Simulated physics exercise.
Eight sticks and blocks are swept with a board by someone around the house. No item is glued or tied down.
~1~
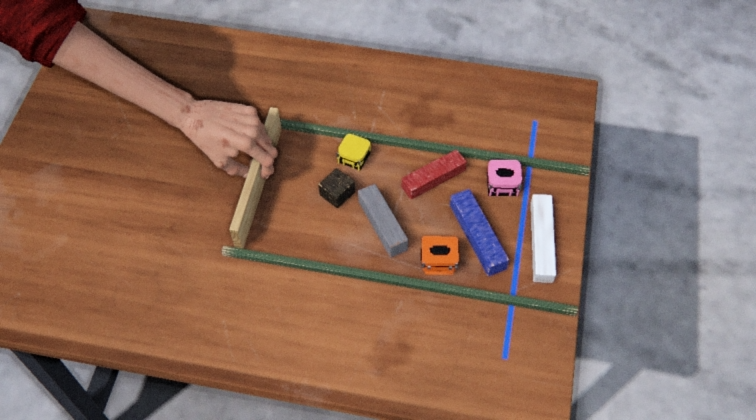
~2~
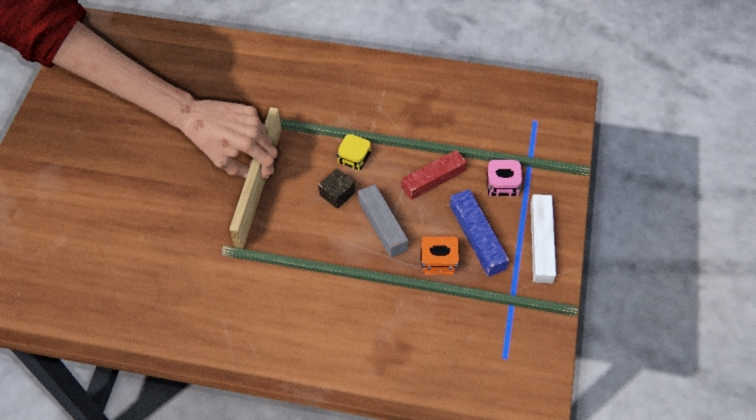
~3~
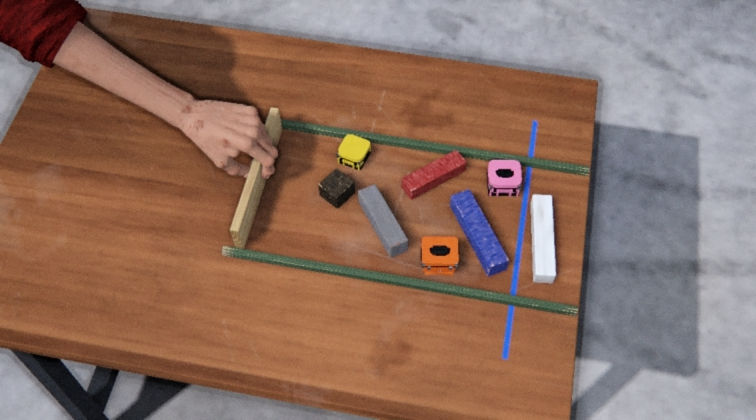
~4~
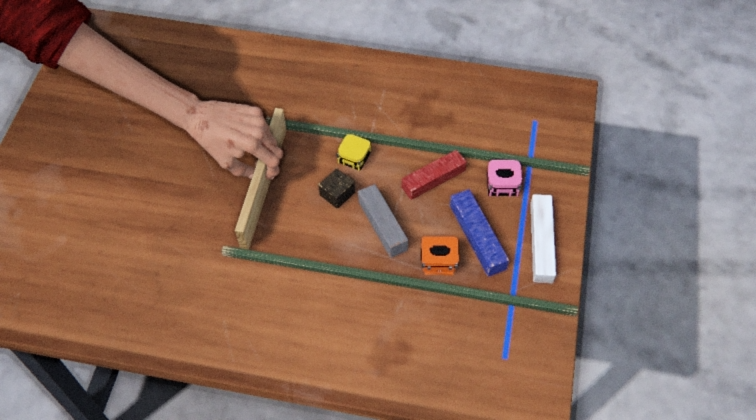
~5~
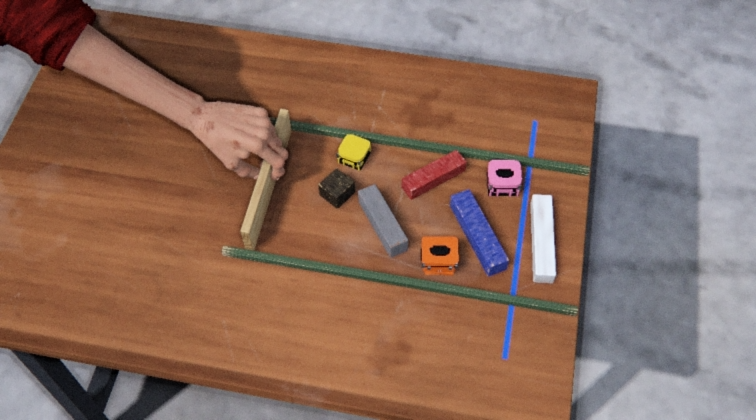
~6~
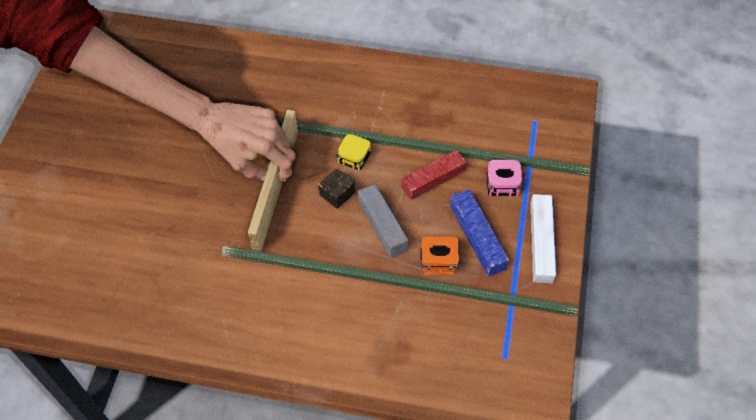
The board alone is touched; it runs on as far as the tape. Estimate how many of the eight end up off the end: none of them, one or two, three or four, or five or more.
Just one or two.
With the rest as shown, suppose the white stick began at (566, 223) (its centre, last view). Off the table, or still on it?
So the white stick slips away.
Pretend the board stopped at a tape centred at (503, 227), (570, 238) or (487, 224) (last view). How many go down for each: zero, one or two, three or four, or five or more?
Taking the three tapes one at a time, the answers are just one or two, then 5 or more, then none at all.
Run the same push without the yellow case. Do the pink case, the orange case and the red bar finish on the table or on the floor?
Well, the pink case is left in place, the orange case is left in place and the red bar is left in place.
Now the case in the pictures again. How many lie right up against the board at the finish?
3 of them.
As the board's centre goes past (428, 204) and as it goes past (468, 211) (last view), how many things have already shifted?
First 6 and then 8.
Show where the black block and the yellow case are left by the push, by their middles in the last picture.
The black block ends at (537, 213) and the yellow case at (541, 180).
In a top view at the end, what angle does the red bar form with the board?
It is near 0° out of line.
Early on, none off yet; white stick at rest near (543, 238); pink case at rest near (504, 178); blue bar at rest near (479, 232).
Finally, the number that fall off is one or two; lost, blue bar and white stick.
